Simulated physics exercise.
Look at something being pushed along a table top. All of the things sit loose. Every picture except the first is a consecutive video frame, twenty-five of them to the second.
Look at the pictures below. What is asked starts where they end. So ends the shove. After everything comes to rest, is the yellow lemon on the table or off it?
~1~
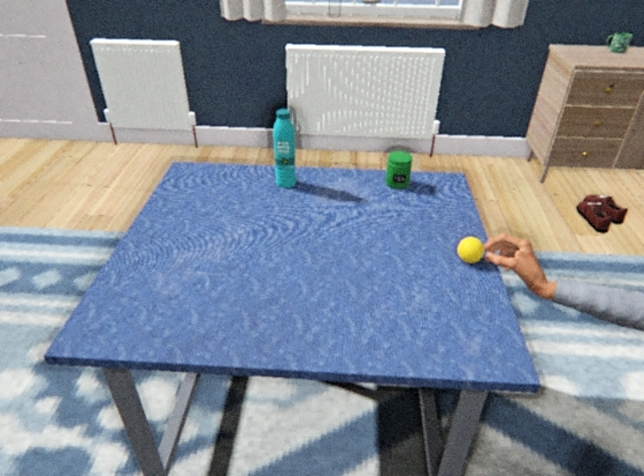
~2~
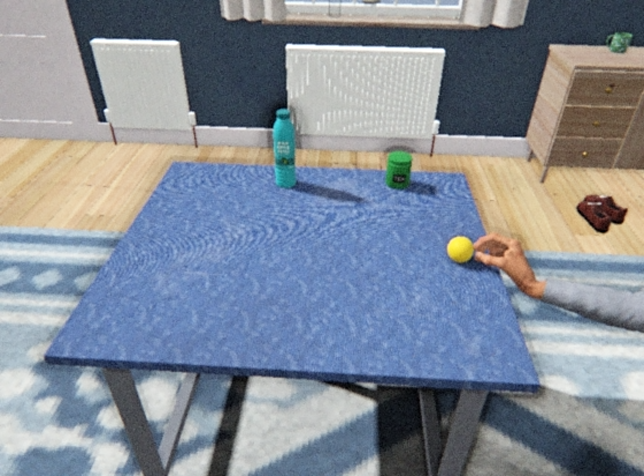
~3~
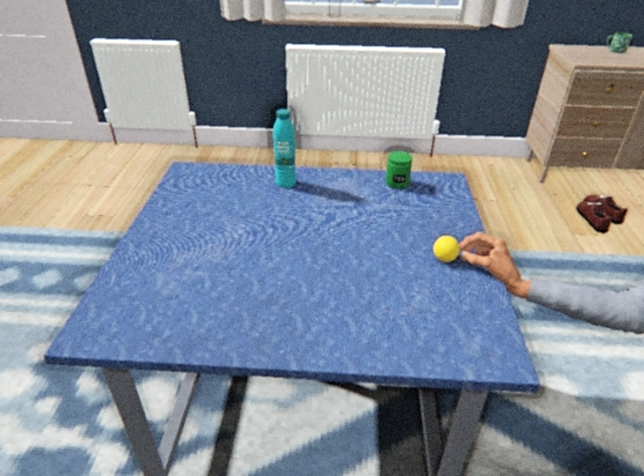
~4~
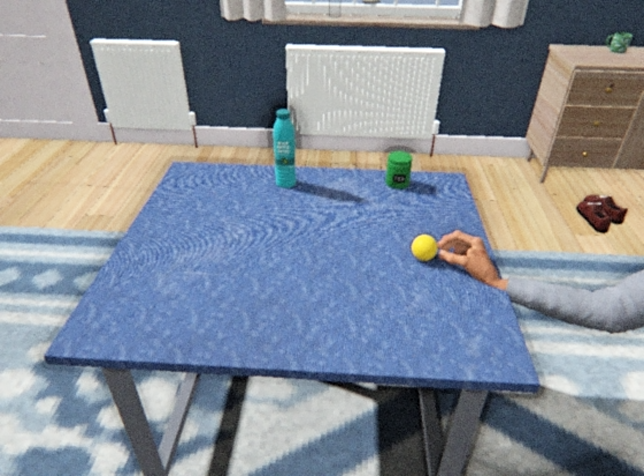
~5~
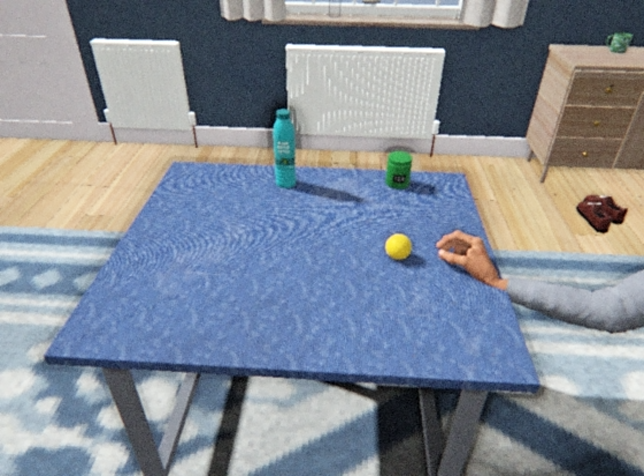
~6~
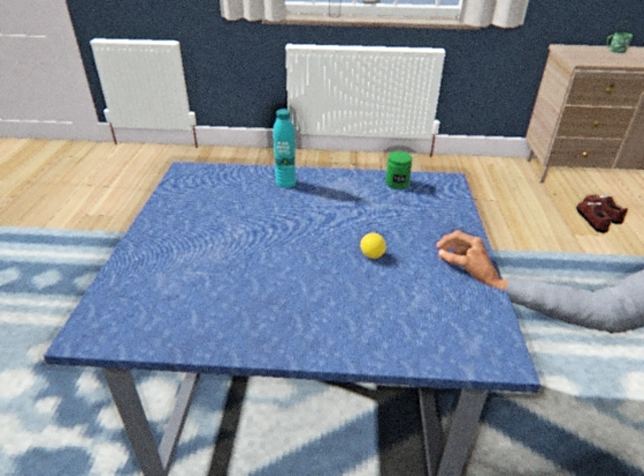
My guess is that it does leave the table.
Then, 0.20 s after the last picture, yellow lemon rolled well along near (250, 240).
Then, 0.50 s after the last picture, yellow lemon now off the table.
Then, 0.90 s after the last picture, things are still on the move.
By the end, off the table, yellow lemon.
